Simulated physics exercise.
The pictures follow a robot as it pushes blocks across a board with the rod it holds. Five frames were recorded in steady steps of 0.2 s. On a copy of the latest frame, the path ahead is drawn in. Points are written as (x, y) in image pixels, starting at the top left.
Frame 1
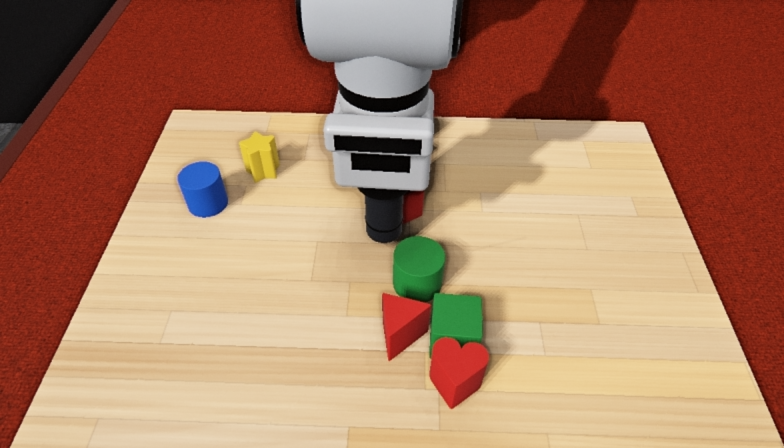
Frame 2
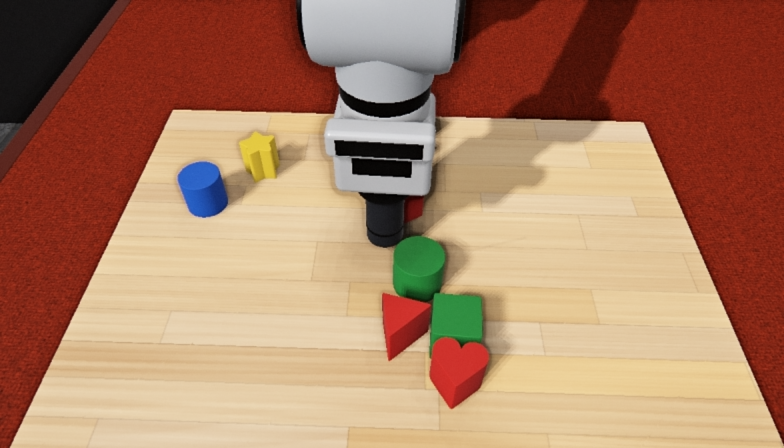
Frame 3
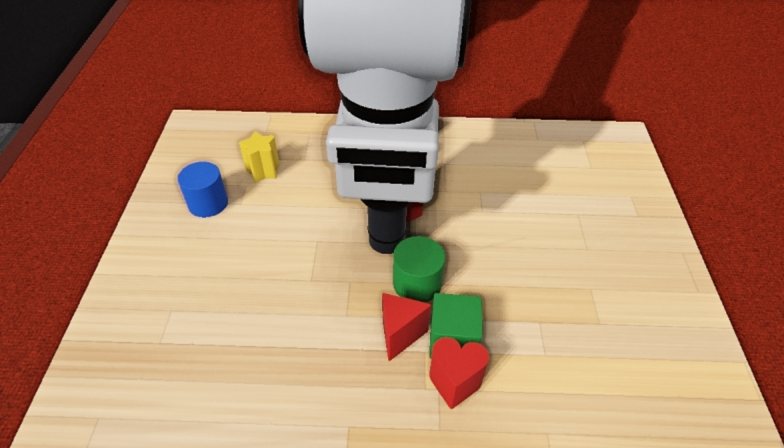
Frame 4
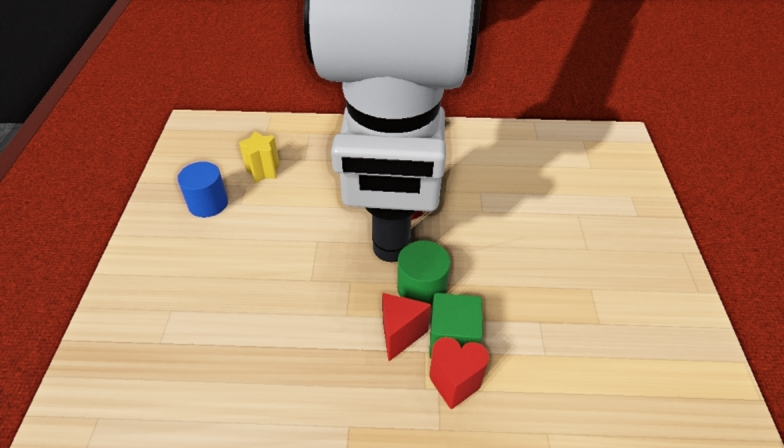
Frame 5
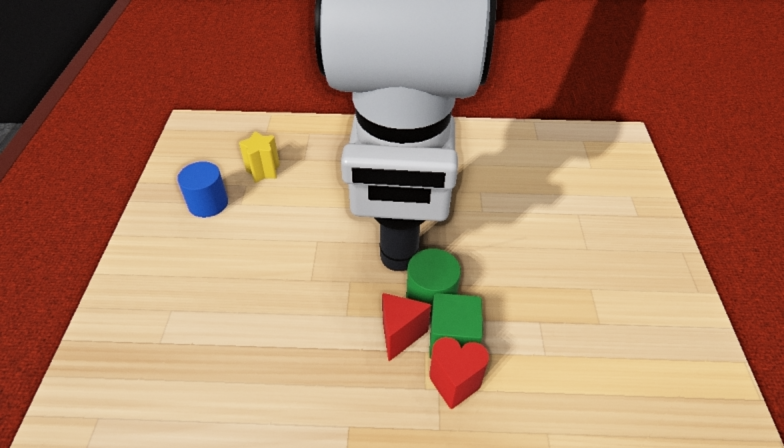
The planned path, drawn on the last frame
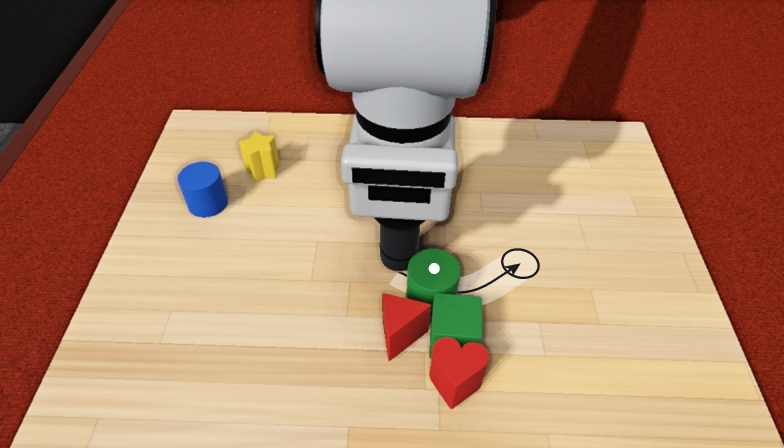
The video shows a robot arm above a wooden table with colored blocks, moving its black rod slightly toward the viewer and right, nudging a green cylinder a short way in that direction while the other visible blocks stay still.
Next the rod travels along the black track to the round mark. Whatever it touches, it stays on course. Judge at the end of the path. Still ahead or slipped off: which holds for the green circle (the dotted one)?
Most likely the green circle slides off.
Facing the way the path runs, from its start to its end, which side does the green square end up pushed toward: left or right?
It heads right.
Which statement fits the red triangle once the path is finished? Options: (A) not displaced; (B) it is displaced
The answer is A.
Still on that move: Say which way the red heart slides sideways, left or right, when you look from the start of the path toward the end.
Off to the right side.
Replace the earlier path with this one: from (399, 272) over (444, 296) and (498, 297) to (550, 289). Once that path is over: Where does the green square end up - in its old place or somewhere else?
Somewhere new.
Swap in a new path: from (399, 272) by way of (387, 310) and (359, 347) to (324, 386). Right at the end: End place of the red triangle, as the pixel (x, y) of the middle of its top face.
In the picture, it is at (393, 336).
The drawn path runs from (399, 272) over (441, 290) and (486, 285) to (520, 263); the dot is on the green circle.
The first path, step by step. One third of the way, rod at (444, 277); green circle at (480, 292); green square at (470, 335); red heart at (462, 376).
Two thirds of the way, rod at (490, 271); green circle at (504, 298); green square at (471, 337), turned 15° clockwise; red heart at (462, 378).
At the end, rod at (524, 250); red triangle not moved; green circle at (504, 298); green square at (471, 337), turned 15° clockwise; red heart at (462, 378).
